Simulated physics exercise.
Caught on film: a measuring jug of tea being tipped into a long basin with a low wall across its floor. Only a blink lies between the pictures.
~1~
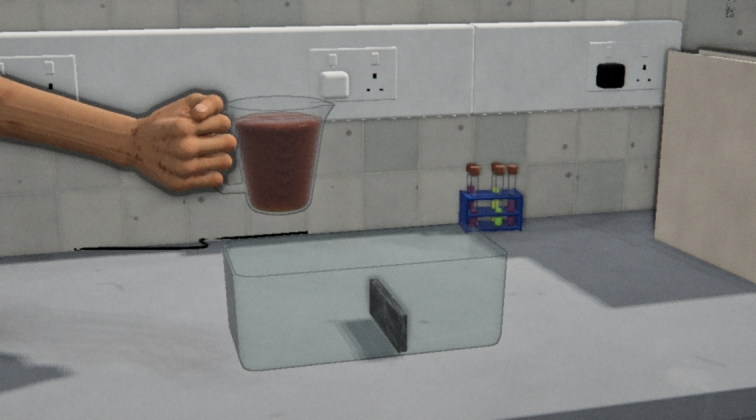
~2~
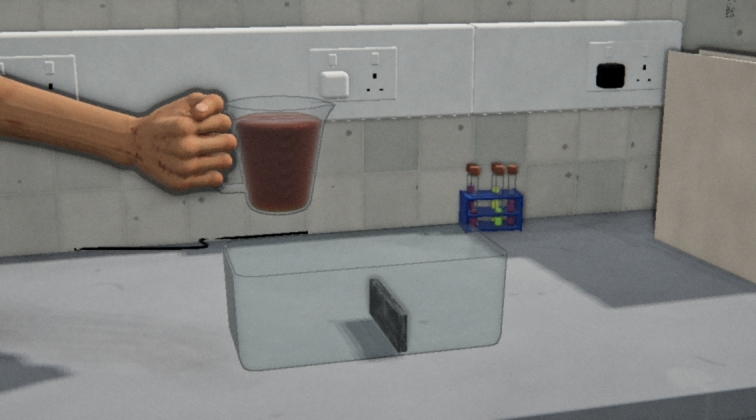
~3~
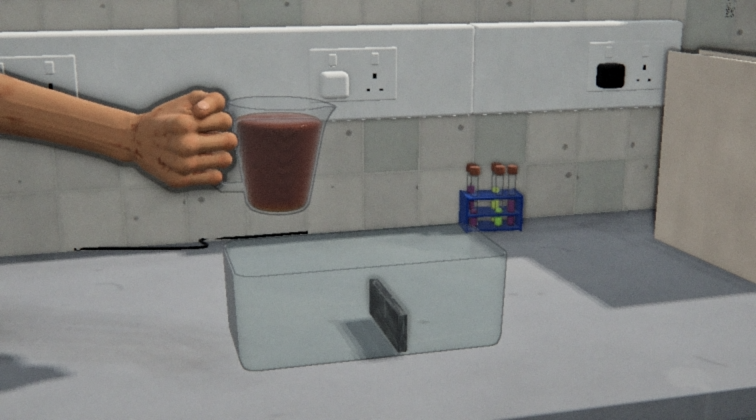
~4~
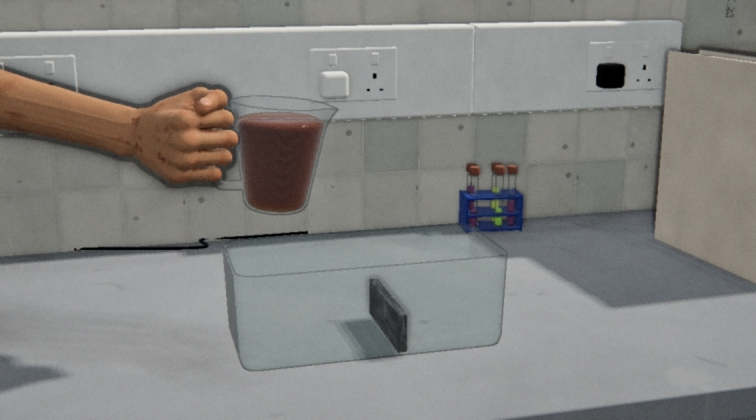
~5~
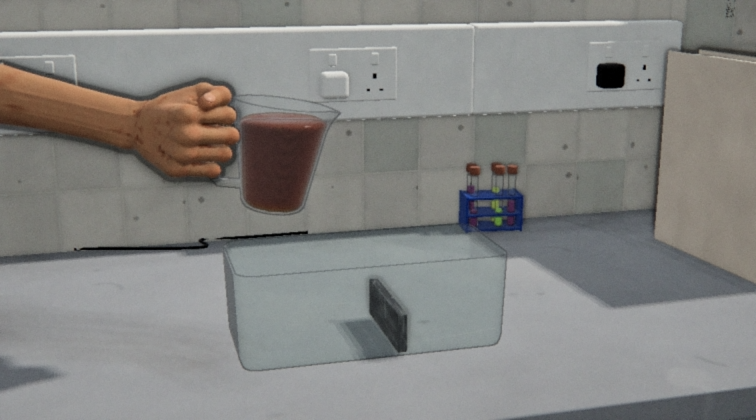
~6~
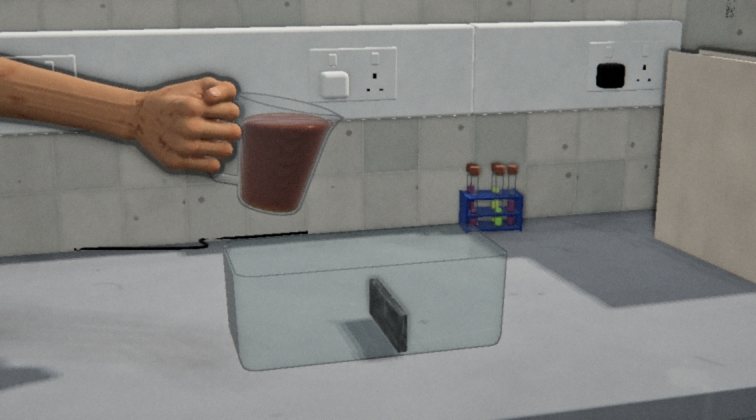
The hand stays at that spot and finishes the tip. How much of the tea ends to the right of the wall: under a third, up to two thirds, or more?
In the end between a third and two thirds is right of the wall.
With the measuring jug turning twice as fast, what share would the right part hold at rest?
Some 25 per cent.
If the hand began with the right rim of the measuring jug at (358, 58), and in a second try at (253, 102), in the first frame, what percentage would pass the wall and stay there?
Roughly 90 per cent, and 5 per cent.
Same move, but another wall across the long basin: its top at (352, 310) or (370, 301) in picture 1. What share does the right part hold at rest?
About 95 and 80 per cent.
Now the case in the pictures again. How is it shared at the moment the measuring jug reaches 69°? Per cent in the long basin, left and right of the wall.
Left about 0, right about 10.
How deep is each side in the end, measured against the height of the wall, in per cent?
Near 20 on the left, 40 on the right.
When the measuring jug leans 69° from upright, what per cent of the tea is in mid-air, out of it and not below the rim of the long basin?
Roughly 20 in a hundred.
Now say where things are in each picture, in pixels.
The first picture shows tilt 0°; pouring edge (334, 103); surface from (232, 121) to (321, 117); the long basin's rim runs from (229, 260) to (489, 240); the wall's top is at (387, 297).
The second picture shows tilt 1°; pouring edge (335, 103); surface from (233, 120) to (321, 118).
The third picture shows tilt 2°; pouring edge (336, 105); surface from (234, 120) to (322, 118).
The fourth picture shows tilt 5°; pouring edge (338, 107); surface from (236, 119) to (324, 118).
The fifth picture shows tilt 8°; pouring edge (341, 111); surface from (238, 119) to (327, 119).
The sixth picture shows tilt 12°; pouring edge (344, 116); surface from (240, 121) to (331, 119).
A moment on, the measuring jug is tipped part way and 73 per cent is still to pour, 1 is left of the wall and 8 right of it.
Next, the measuring jug is tipped right over and 15 per cent is still to pour, 21 is left of the wall and 51 right of it.
Then the measuring jug is tipped right over and 0 per cent is still to pour, 45 is left of the wall and 55 right of it.
Later the measuring jug is tipped right over and 0 per cent is still to pour, 44 is left of the wall and 55 right of it.
In the end 44 per cent lies left of the wall, 55 right of it and 0 outside.
